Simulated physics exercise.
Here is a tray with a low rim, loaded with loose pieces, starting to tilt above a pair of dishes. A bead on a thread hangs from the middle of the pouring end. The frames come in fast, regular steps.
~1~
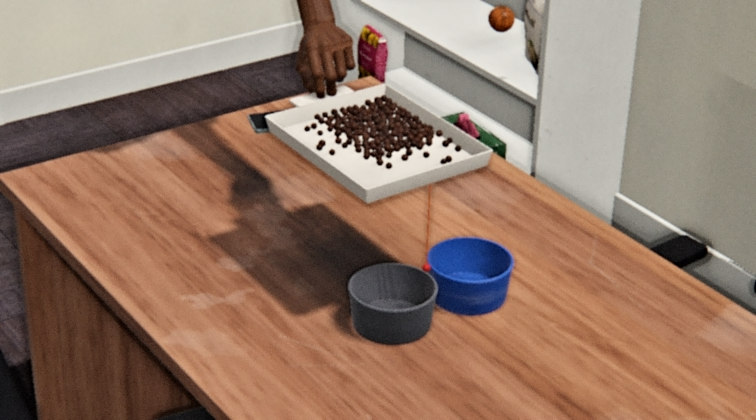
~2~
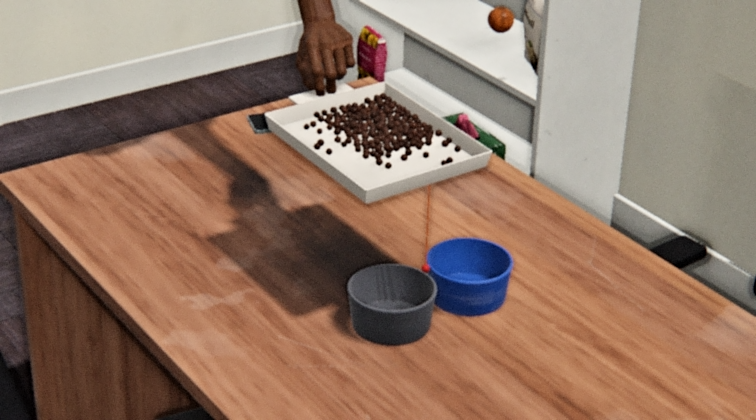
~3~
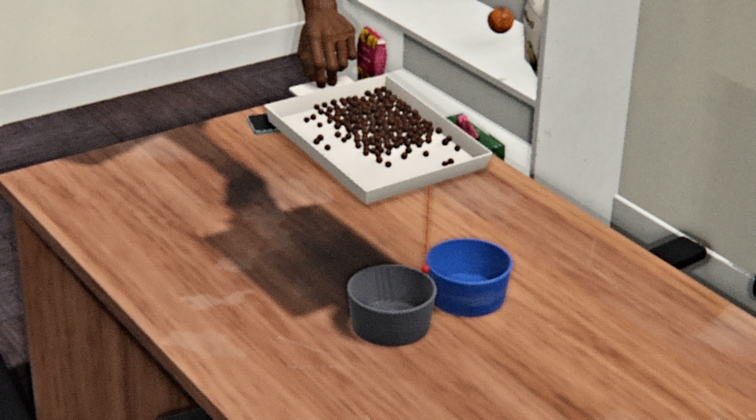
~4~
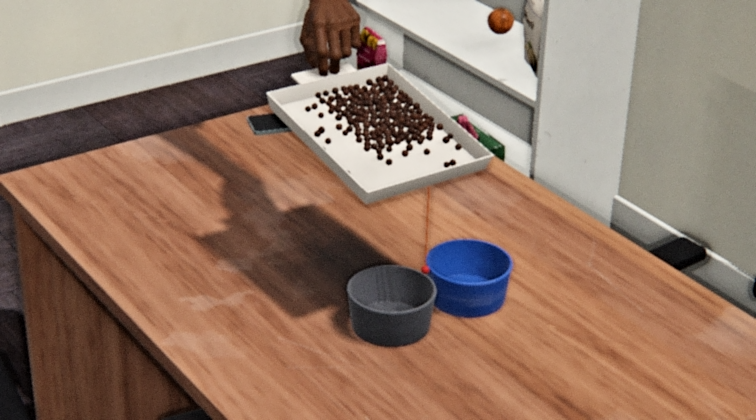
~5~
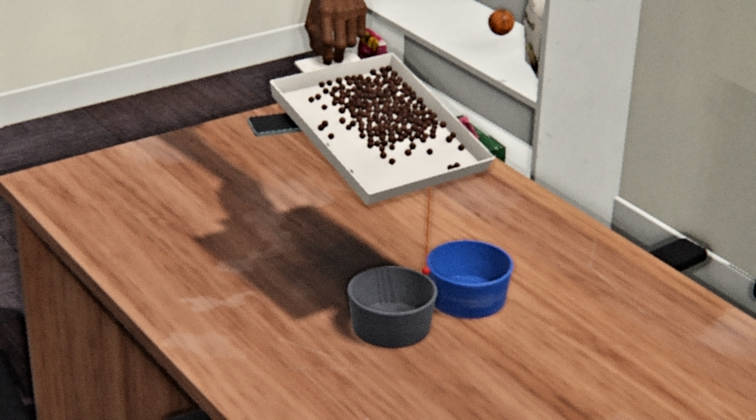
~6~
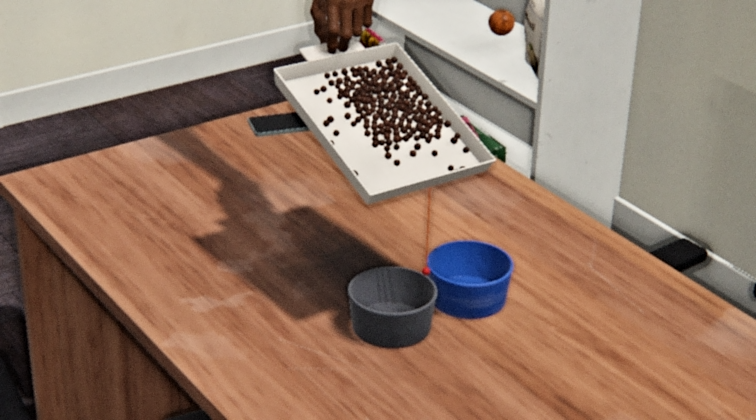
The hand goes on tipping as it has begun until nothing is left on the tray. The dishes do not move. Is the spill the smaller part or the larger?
They take under half between them.
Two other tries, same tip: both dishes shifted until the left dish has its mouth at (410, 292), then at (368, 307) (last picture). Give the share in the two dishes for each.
Roughly 40 per cent, and 30 per cent.
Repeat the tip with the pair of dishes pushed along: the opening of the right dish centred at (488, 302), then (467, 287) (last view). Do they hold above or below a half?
One: Most of it. Two: The larger part.
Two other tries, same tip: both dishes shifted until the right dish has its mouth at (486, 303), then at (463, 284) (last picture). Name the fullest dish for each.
First right, then the dish on the right.
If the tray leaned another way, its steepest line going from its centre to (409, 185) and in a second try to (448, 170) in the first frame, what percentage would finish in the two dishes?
Near 10 % and 60 %.
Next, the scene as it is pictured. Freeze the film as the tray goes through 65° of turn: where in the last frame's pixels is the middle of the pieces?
Near (450, 172).
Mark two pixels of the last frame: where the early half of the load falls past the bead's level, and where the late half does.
First near (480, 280), later near (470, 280).
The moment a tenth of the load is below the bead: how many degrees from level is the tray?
Roughly 65°.
Soon, tray tipped steeply; most on the tray; a small part outside both; a small part in the air.
A while on, tray tipped past a quarter turn; a small part on the tray; a stray few in the left dish; a small part in the right dish; about a third outside both; about a third in the air.
Towards the end, tray tipped past a quarter turn; a stray few in the left dish; a small part in the right dish; most outside both.
Finally, tray tipped past a quarter turn; a stray few in the left dish; a small part in the right dish; most outside both.
